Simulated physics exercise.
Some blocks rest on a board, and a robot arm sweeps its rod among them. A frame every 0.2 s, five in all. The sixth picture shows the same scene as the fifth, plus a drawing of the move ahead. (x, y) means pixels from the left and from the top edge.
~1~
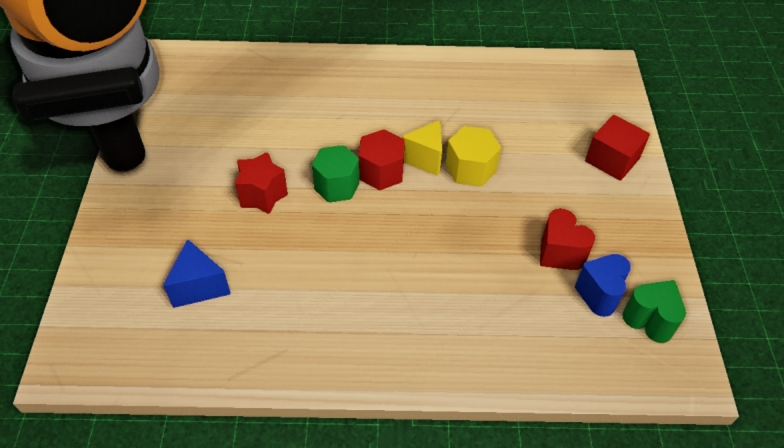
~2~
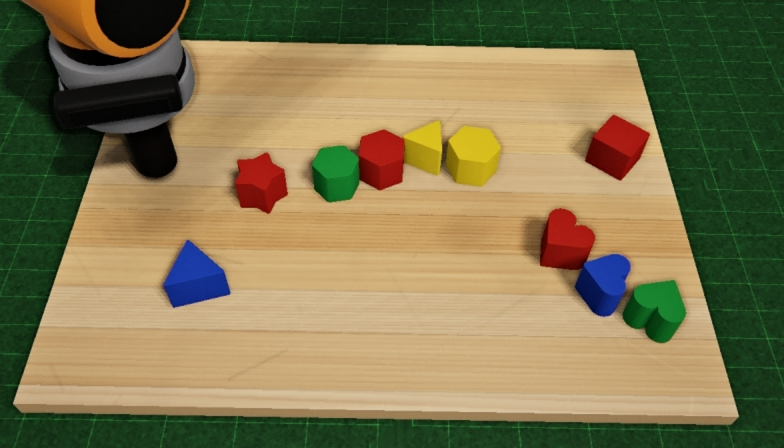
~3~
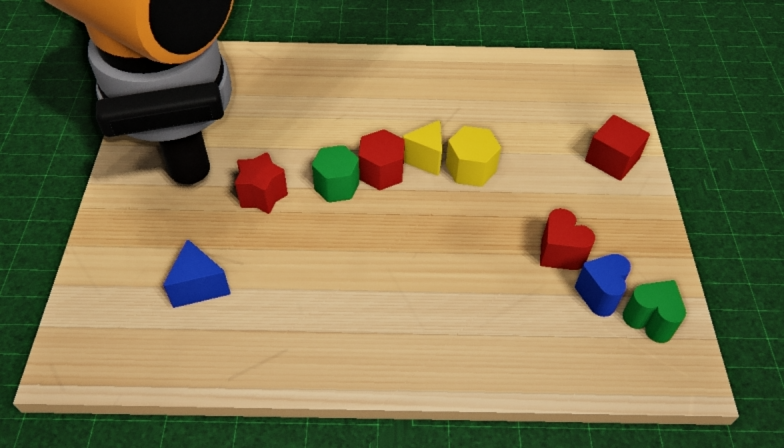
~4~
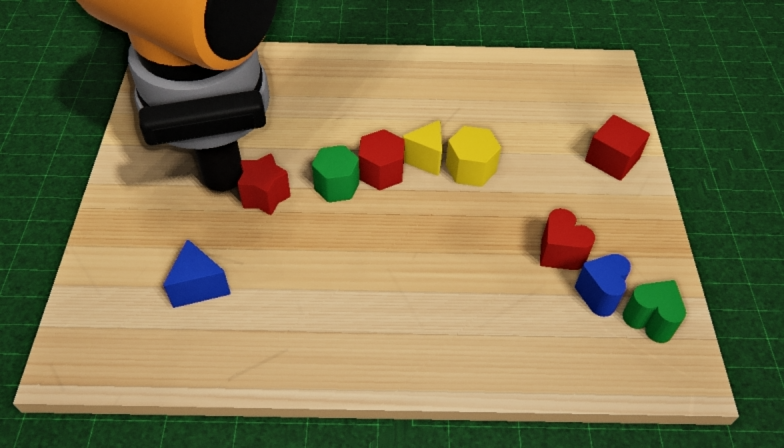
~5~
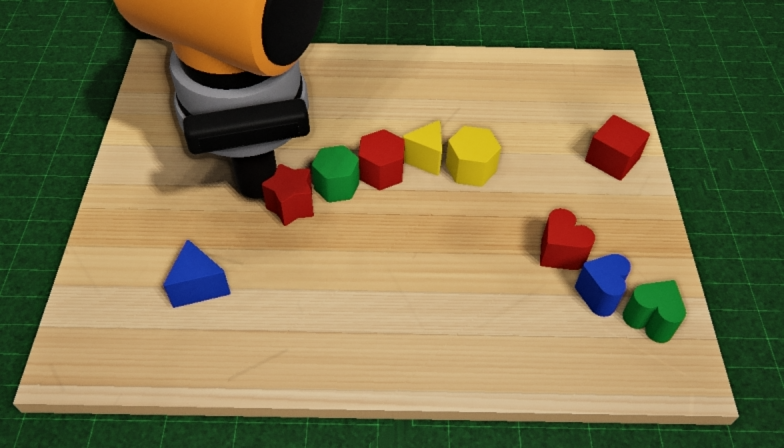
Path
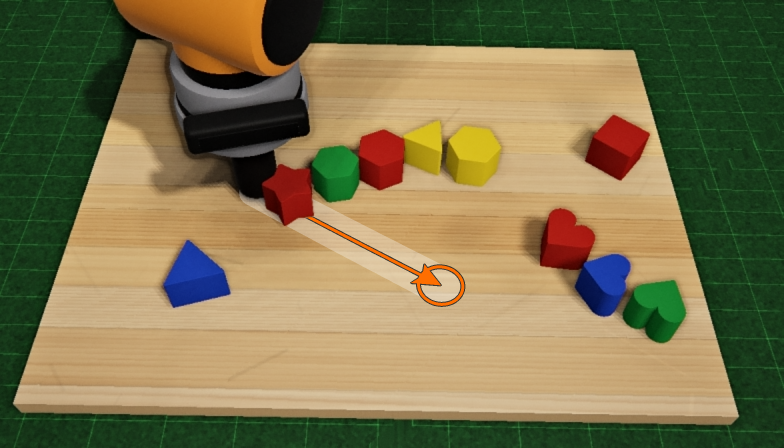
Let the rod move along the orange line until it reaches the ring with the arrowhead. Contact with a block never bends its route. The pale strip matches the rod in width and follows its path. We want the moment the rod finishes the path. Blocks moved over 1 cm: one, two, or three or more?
I expect one block to move.
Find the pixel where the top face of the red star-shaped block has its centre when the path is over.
Answer: (484, 280).
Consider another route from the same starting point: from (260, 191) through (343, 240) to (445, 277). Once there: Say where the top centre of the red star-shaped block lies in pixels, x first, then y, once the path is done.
It should be at (486, 273) by then.
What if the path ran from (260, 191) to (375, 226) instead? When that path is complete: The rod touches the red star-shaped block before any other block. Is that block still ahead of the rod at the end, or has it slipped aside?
The red star-shaped block won't leave the front of the rod.
Drawn move, straight from (260, 191) to (441, 285).
On the path given first. One third of the way, rod (317, 215); red star-shaped block (350, 214).
Two thirds of the way, rod (377, 246); red star-shaped block (415, 246).
At the end, rod (442, 279); red star-shaped block (484, 280); green hexagonal block still.
